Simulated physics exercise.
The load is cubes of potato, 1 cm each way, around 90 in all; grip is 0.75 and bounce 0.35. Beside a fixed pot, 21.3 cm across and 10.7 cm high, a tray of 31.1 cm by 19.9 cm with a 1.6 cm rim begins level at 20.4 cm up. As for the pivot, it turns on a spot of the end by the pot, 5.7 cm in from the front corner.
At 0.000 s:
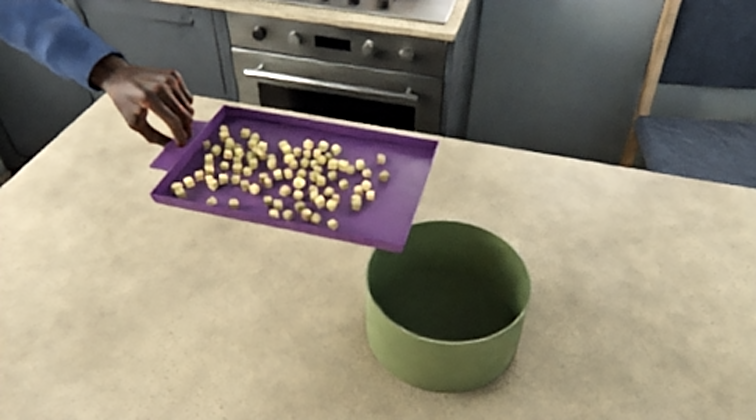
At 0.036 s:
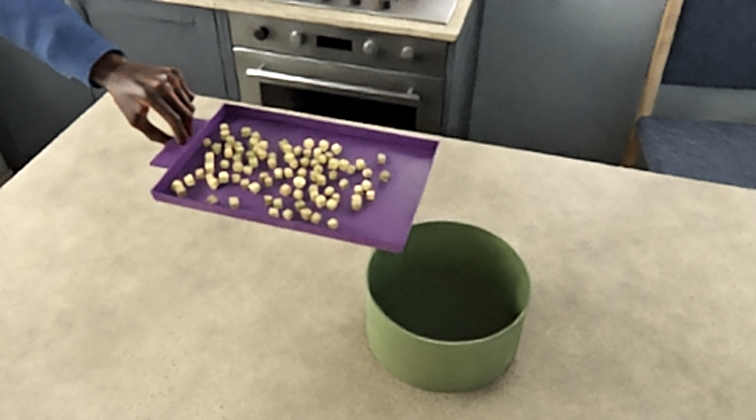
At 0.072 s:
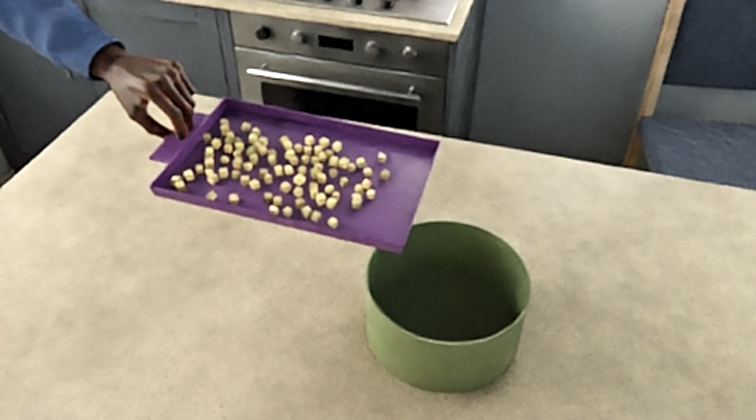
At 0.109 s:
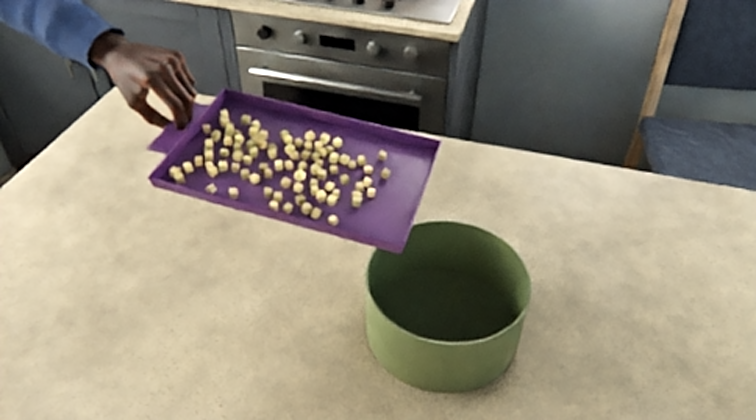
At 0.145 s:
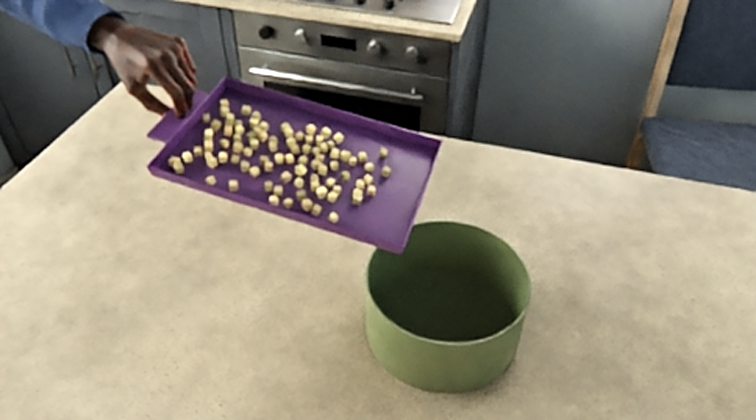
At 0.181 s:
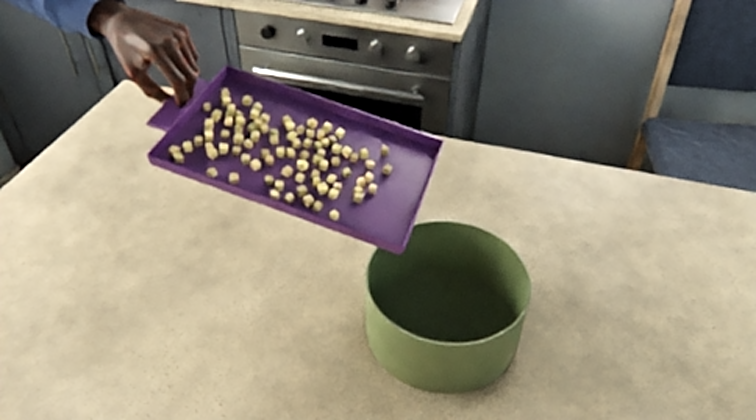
At the start, a hand at the left holds a purple tray of small pale cubes nearly level above a counter, beside an empty green pot. The hand then raises the handle end, slowly at first, and the tray slopes gently down to the right while the cubes stay scattered across it.
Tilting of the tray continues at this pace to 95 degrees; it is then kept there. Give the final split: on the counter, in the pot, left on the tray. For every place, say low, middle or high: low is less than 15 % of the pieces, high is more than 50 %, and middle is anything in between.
Here is the split: Counter: Low; pot: High; tray: Middle.
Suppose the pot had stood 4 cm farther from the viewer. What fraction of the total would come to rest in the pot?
In that case about 50 percent would end up there.
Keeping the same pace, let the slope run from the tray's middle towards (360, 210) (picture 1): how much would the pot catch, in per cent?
Estimate: Near 75 per cent.
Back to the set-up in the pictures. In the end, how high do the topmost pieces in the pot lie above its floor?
Roughly 2.0 centimetres.
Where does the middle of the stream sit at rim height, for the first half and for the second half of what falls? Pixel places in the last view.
The first half passes near (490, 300) and the second half near (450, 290).
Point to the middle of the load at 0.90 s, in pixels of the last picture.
(453, 271), roughly.
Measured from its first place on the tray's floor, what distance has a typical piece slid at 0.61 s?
Displacement on the tray: About 5 cm.
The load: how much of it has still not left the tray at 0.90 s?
It works out to near 35 per cent of the load.
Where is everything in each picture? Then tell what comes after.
The first frame shows tray tilt 0 degrees, front corners at (153, 193) and (402, 243); middle of the pieces at (278, 175); pot at (448, 276).
The second frame shows tray tilt 1 degrees, front corners at (153, 191) and (402, 243); middle of the pieces at (279, 174).
The third frame shows tray tilt 2 degrees, front corners at (152, 185) and (402, 243); middle of the pieces at (279, 171).
The fourth frame shows tray tilt 5 degrees, front corners at (151, 176) and (402, 244), lowest corner right front; middle of the pieces at (279, 165).
The fifth frame shows tray tilt 8 degrees, front corners at (150, 165) and (403, 244), lowest corner right front; middle of the pieces at (279, 159).
The sixth frame shows tray tilt 11 degrees, front corners at (150, 154) and (403, 245), lowest corner right front; middle of the pieces at (280, 152); pot at (448, 277). Its pace works out near 95 degrees a second.
After 0.61 s, tilt 51 degrees; the tray holds 100 %, the pot 0 %.
After 0.90 s, tilt 78 degrees; the tray holds 35 %, the pot 30 %.
After 1.29 s, tilt 95 degrees; the tray holds 25 %, the pot 70 %.
At rest (2.2 s), counter 5 %, pot 70 %, tray 25 %.
